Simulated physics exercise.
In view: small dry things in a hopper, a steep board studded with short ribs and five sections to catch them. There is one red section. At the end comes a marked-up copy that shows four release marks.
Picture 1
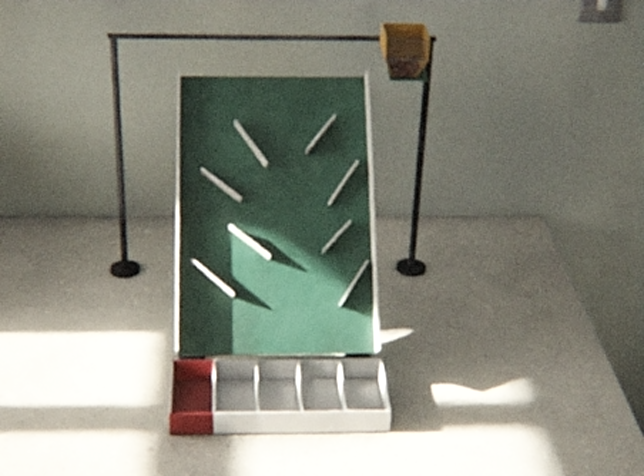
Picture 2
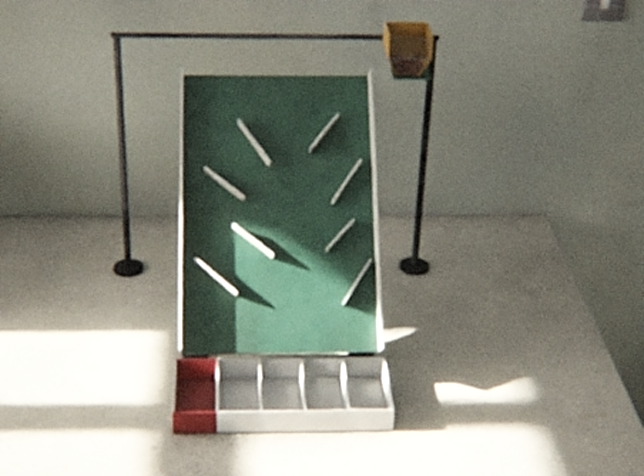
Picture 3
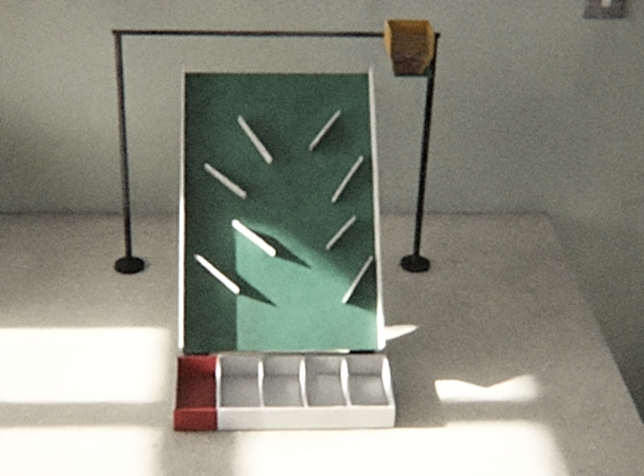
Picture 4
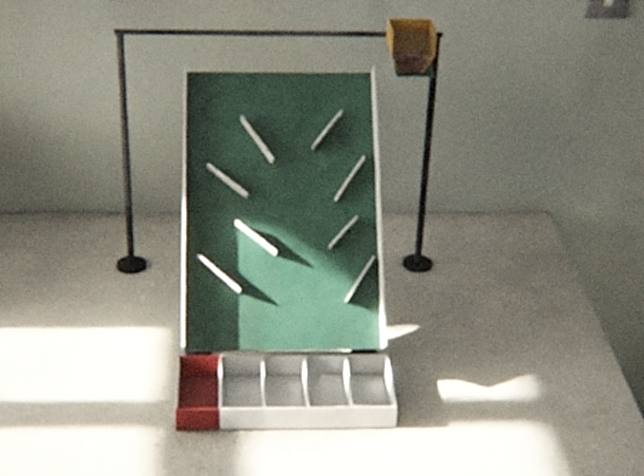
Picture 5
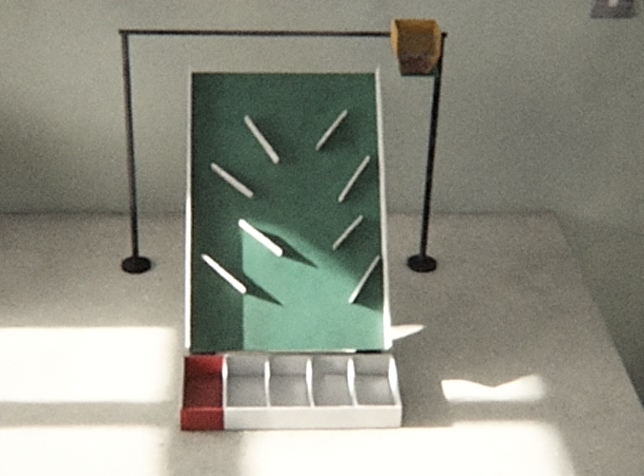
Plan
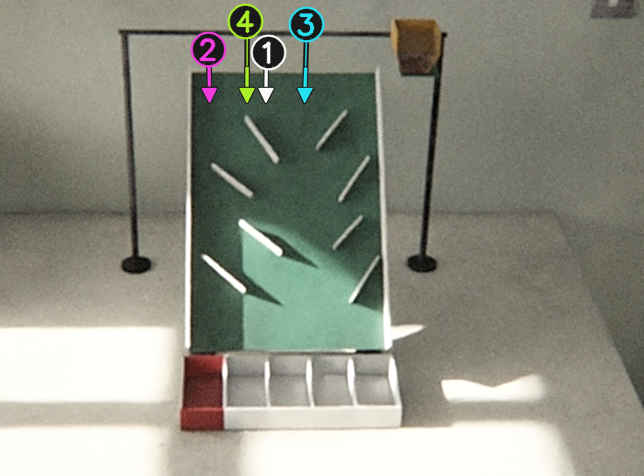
A steep green board studded with short pale ribs stands on a light, sunlit tabletop against a grey wall, seen from the front and slightly above. Below it sits a white tray of five sections, the leftmost red, while a dark frame arches behind and holds a yellow-brown hopper at upper right. Nothing on the table moves; only the view shifts very slightly, nudging everything a little rightward.
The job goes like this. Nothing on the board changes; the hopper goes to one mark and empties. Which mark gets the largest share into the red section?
The answer is mark 2.
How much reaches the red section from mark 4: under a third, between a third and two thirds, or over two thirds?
It is under a third.
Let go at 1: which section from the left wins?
It is the fourth one.
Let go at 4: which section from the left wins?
It is the fourth one.
On the marked copy, mark 1 meets the board at (265, 97); mark 2 meets the board at (209, 97); mark 3 meets the board at (304, 97); mark 4 meets the board at (246, 97).
If 1 is chosen, none at all in the red section, all but a few in other sections, only a few outside the box.
If 2 is chosen, close to half in the red section, close to half in other sections.
If 3 is chosen, none at all in the red section, all but a few in other sections.
If 4 is chosen, only a few in the red section, all but a few in other sections.
